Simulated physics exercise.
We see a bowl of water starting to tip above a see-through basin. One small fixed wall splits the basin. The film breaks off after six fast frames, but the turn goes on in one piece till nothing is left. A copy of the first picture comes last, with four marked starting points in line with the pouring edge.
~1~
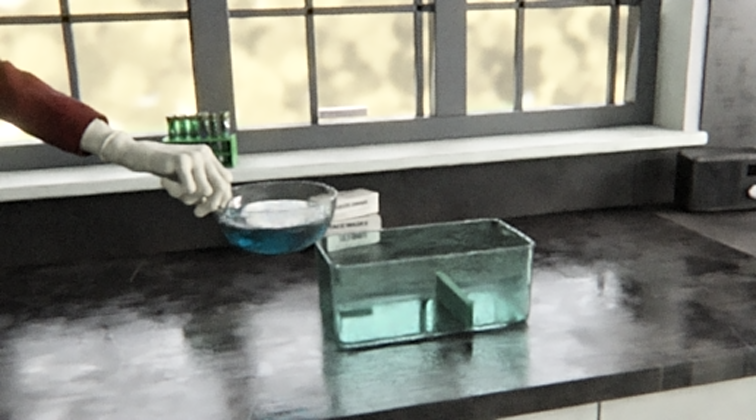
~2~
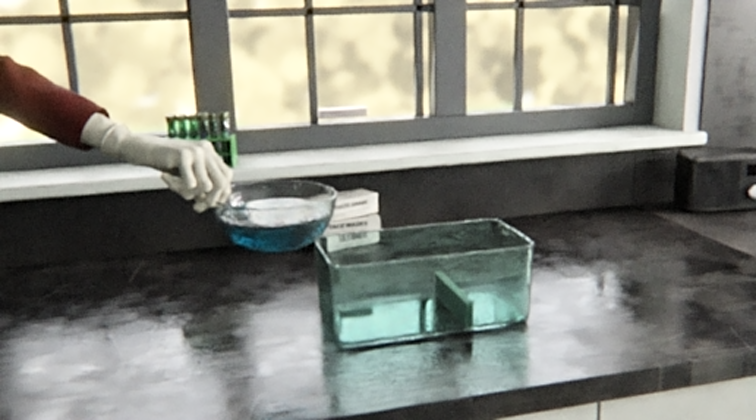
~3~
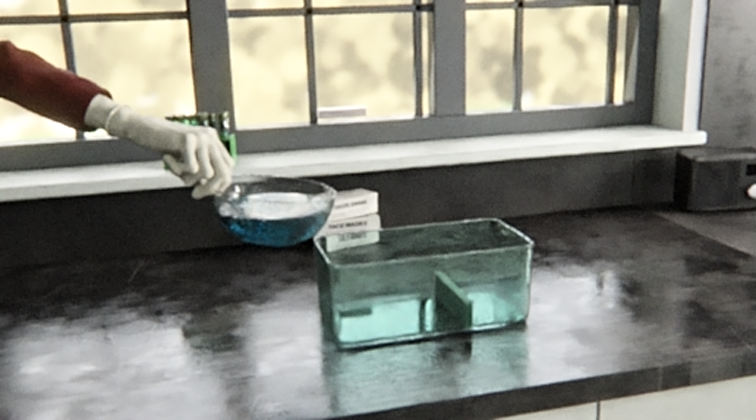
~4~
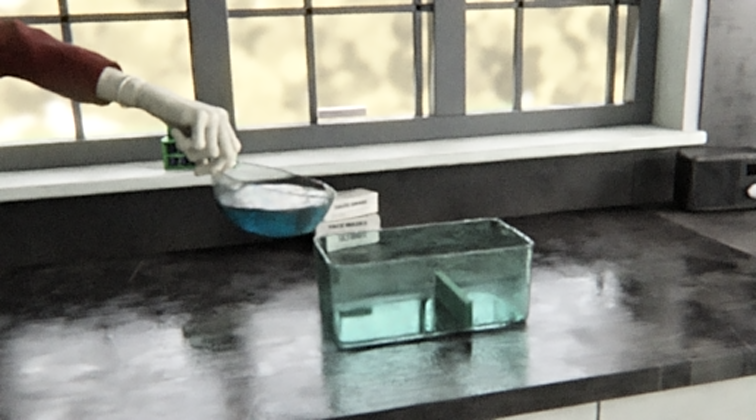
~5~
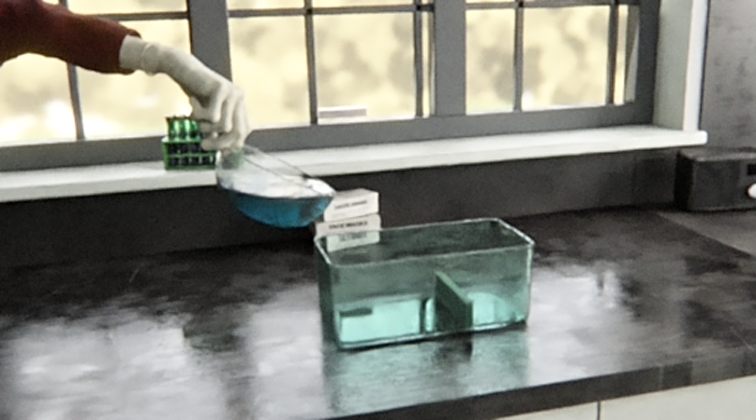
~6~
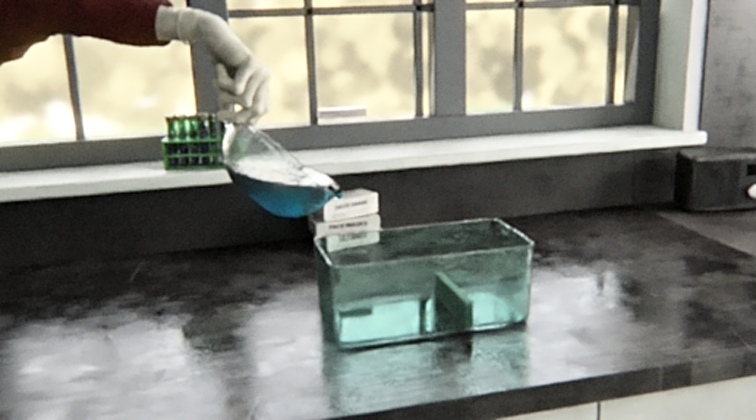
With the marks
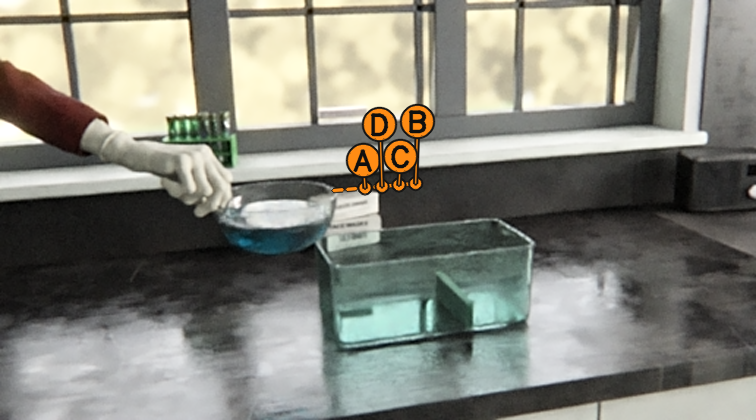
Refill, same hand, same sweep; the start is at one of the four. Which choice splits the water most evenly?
Choose D.
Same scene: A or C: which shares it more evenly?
Here it is spot C.
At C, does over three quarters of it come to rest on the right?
No, it does not.
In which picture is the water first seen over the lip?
Picture 6.
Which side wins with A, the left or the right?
More ends on the left.
In orange, A at (365, 187); B at (415, 183); C at (398, 184); D at (382, 186).
For spot A, about 77 % ends left of the wall and 15 % right of it; 8 % is lost outside.
For spot B, about 36 % ends left of the wall and 60 % right of it; 4 % is lost outside.
For spot C, about 33 % ends left of the wall and 62 % right of it; 5 % is lost outside.
For spot D, about 50 % ends left of the wall and 44 % right of it; 6 % is lost outside.
